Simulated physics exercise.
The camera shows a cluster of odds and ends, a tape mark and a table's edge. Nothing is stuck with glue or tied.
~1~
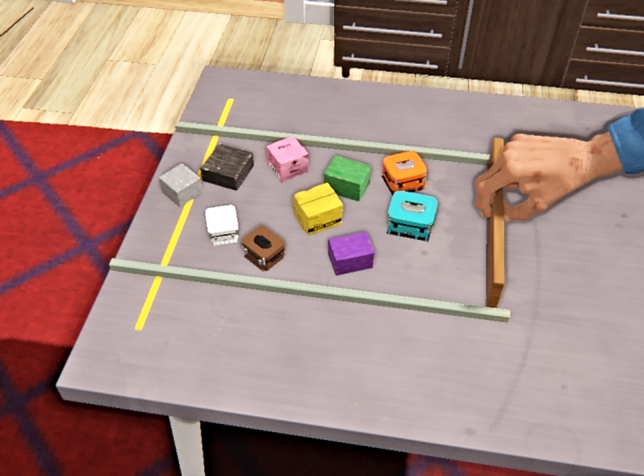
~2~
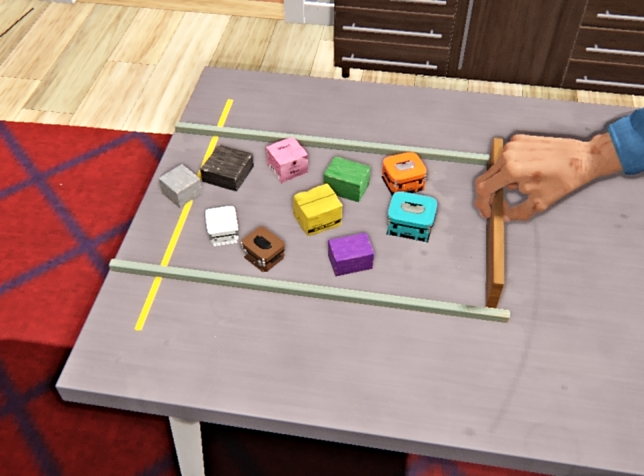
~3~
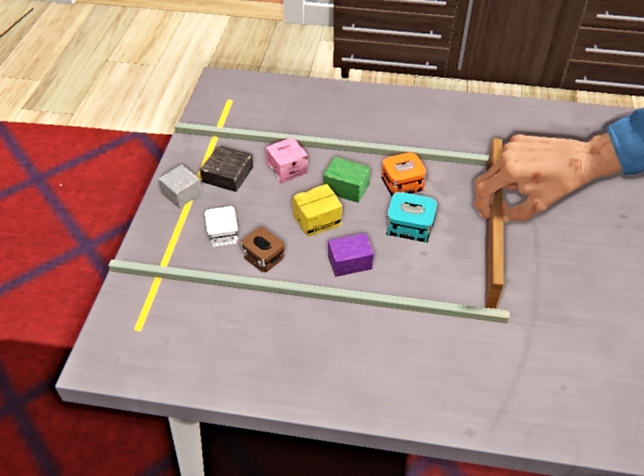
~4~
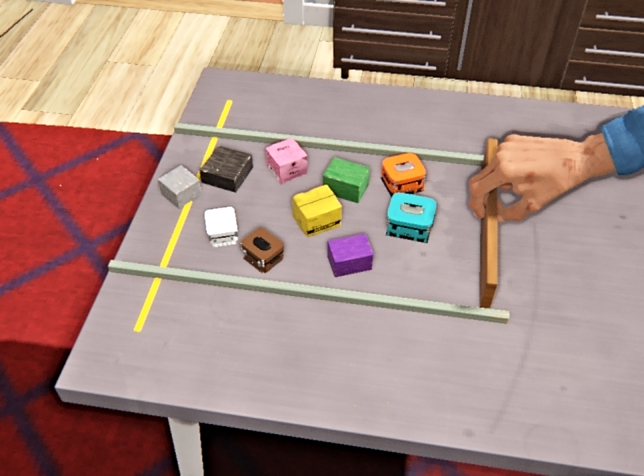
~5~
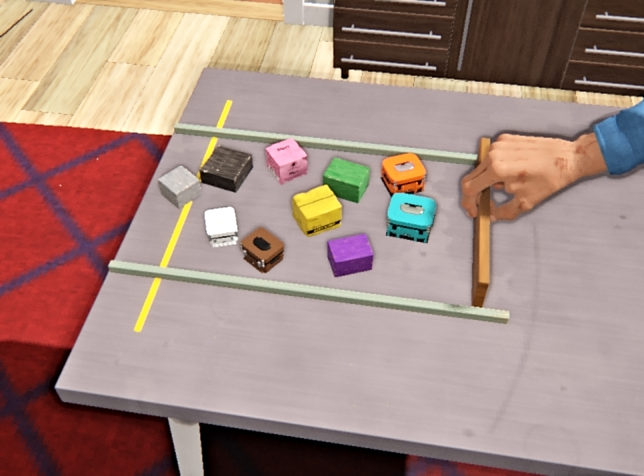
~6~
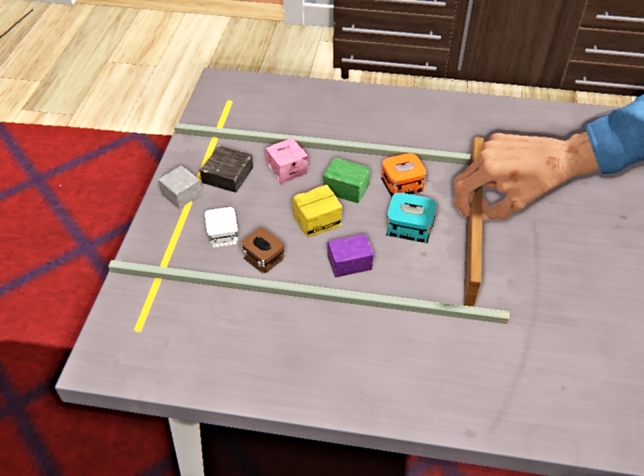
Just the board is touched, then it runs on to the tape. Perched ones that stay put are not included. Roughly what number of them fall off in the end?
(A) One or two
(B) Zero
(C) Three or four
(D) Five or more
(D) Five or more.
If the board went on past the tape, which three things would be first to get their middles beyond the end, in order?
First the grey block, next the black block, then the yellow box.
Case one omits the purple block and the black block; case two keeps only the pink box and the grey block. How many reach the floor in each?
First try 3, second try 3.
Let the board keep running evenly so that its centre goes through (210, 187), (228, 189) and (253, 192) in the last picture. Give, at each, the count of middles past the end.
Per position: 2 / 2 / 0.
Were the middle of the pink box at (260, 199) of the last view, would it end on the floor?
From that start, the pink box goes.
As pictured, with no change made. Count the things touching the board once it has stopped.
The count comes out at 4.
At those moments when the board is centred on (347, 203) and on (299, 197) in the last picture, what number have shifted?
One spot: 5. Other spot: 9.
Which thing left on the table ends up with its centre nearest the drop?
Nearest once everything settles: Green block.
Soon after, none off yet; grey block at rest near (180, 187); black block at rest near (227, 169); white case at rest near (222, 228).
After that, none off yet; grey block at rest near (176, 189); black block displaced about its own width near (198, 163); white case displaced a little near (204, 230).
In the end, the number that fall off is five or more; gone, yellow box, pink box, white case, black block and grey block.
